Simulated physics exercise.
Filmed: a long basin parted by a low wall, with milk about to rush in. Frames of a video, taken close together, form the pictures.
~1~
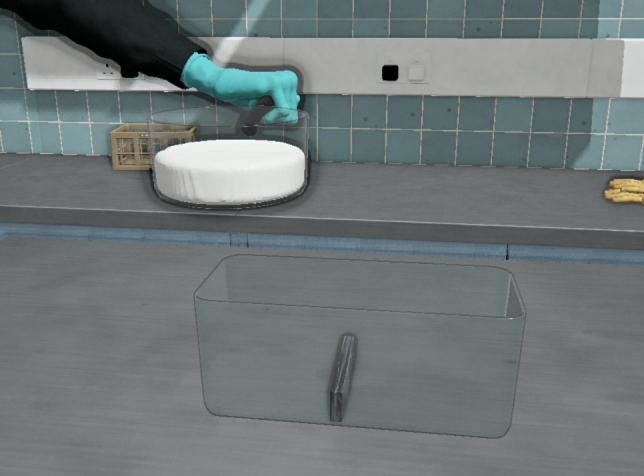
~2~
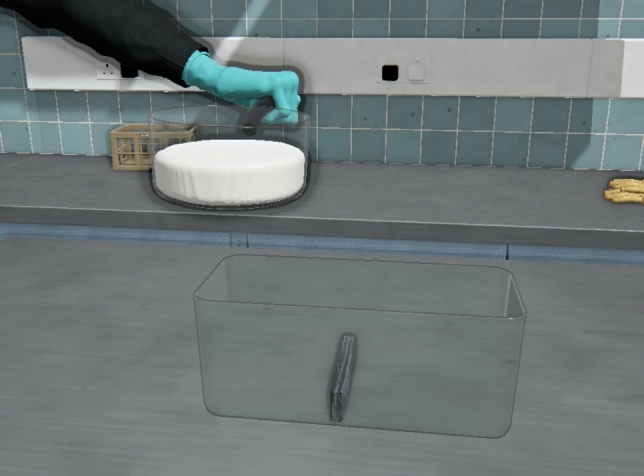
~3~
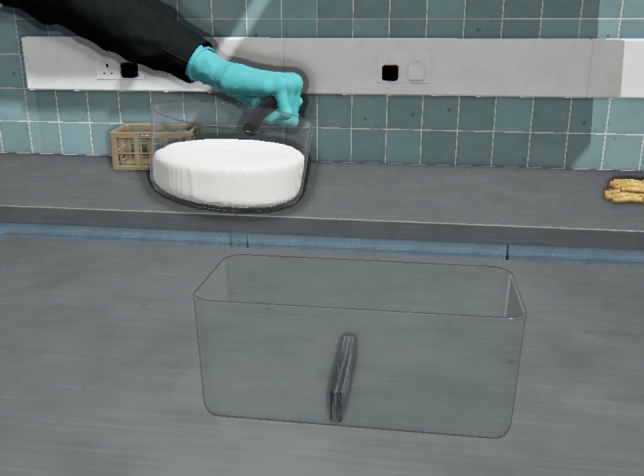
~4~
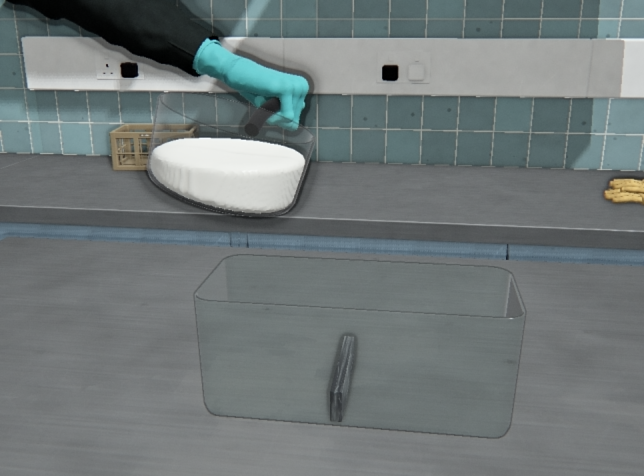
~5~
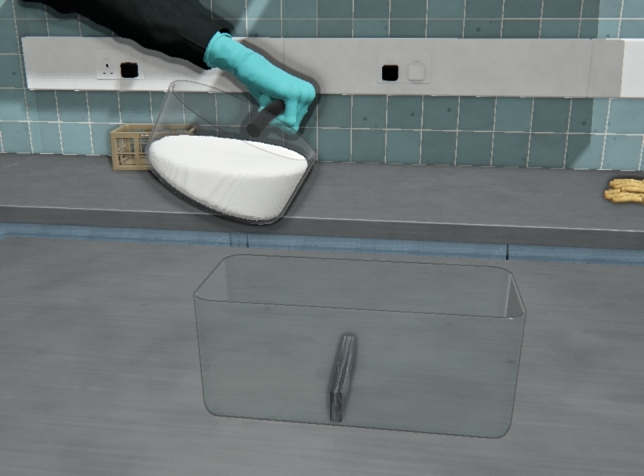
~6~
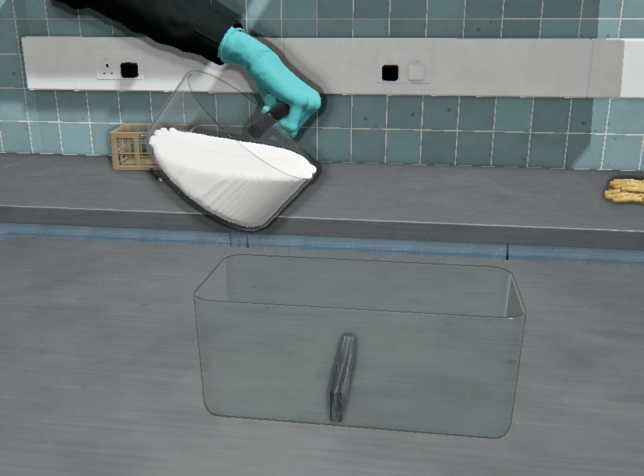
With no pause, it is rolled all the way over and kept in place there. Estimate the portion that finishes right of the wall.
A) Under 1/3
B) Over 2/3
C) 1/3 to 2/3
C, 1/3 to 2/3.
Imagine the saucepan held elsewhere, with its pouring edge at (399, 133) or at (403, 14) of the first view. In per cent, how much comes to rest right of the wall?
Close to 85 in a hundred, then close to 80 in a hundred.
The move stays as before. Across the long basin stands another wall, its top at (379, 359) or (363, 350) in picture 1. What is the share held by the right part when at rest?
Try one about 5 %, try two about 15 %.
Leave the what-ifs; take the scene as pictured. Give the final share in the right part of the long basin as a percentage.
About 50 per cent.
A moment on, the saucepan is tipped on its side and 28 per cent is still to pour, 9 is left of the wall and 23 right of it.
Next, the saucepan is tipped on its side and 10 per cent is still to pour, 32 is left of the wall and 51 right of it.
Then the saucepan is tipped on its side and 2 per cent is still to pour, 46 is left of the wall and 48 right of it.
Later the saucepan is tipped on its side and 0 per cent is still to pour, 50 is left of the wall and 49 right of it.
Finally, 50 per cent lies left of the wall, 49 right of it and 1 outside.
